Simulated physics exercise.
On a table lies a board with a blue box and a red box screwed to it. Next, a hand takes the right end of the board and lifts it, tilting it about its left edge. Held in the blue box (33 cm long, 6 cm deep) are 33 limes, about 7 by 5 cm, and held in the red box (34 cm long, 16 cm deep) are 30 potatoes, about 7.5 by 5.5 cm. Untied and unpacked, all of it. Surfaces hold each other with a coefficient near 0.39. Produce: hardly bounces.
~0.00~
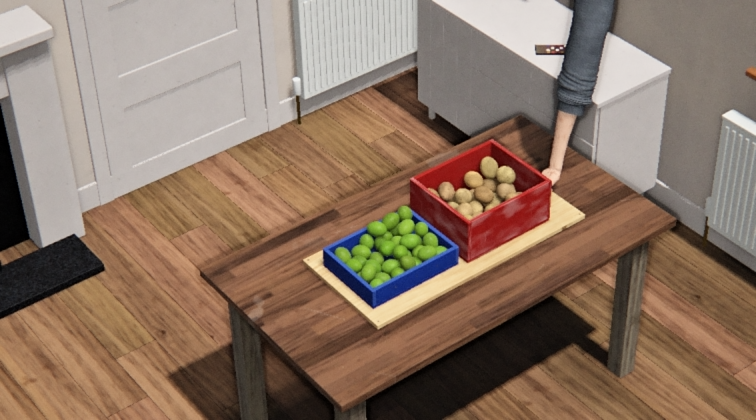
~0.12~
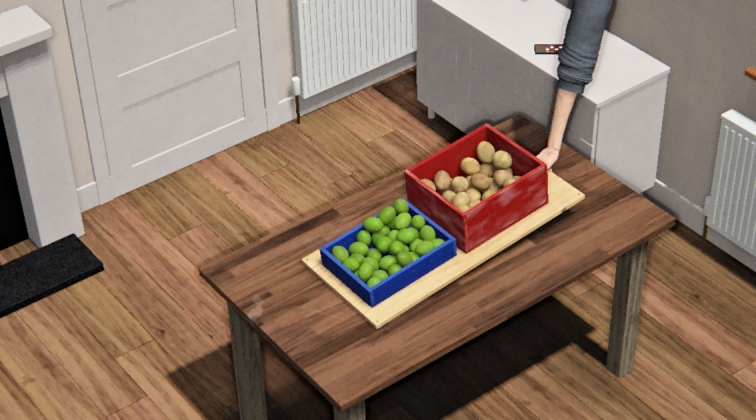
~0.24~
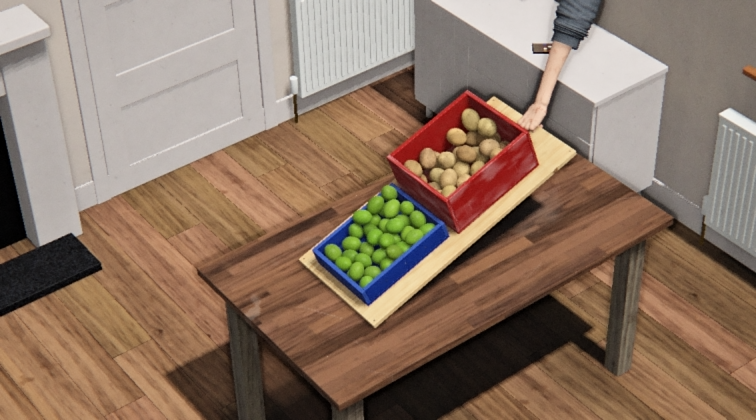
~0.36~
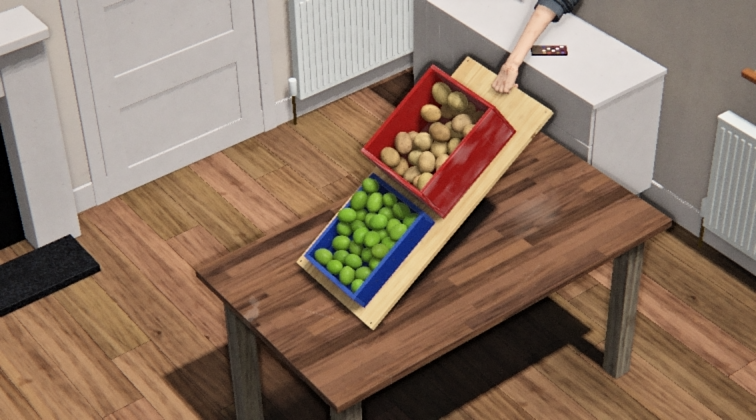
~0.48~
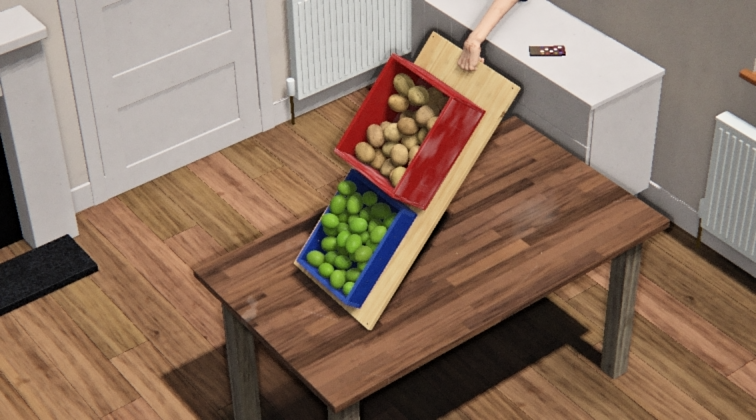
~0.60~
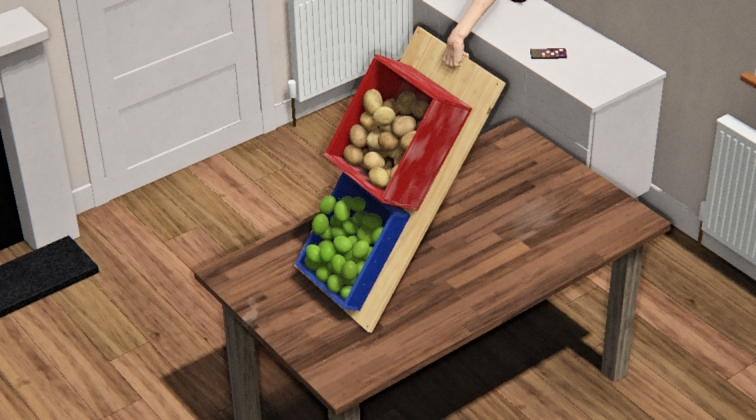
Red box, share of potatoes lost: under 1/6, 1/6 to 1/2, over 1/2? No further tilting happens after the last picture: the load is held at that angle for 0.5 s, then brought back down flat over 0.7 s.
I'd guess what escapes is smaller than one sixth of the load.
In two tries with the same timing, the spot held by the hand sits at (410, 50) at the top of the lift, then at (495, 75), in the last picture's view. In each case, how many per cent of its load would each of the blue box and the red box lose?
First try, then second: The blue box sheds 50 then 20 per cent, and the red box sheds 60 then 0 per cent.
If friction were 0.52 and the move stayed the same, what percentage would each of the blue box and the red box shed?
Blue box 40, red box 10 per cent.
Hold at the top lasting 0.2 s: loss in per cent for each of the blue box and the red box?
With that change, blue box sheds 30 percent and red box sheds 20 percent.
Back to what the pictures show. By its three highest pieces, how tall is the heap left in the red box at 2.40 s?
Roughly 16 cm.
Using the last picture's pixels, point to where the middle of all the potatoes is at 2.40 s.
I'd put the middle close to (463, 223).
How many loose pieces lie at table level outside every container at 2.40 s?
I'd put it at close to 5.
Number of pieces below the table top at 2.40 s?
About 6.
After 0.89 s, tilt 54°; 7 of 33 out of the blue box and 2 of 30 out of the red box.
After 1.25 s, tilt 48°; 9 of 33 out of the blue box and 2 of 30 out of the red box.
After 1.75 s, tilt 1°; 9 of 33 out of the blue box and 2 of 30 out of the red box.
When it is over (at 2.40 s), 9 of 33 out of the blue box and 2 of 30 out of the red box. Asked share, 2 of 30, 7 per cent.
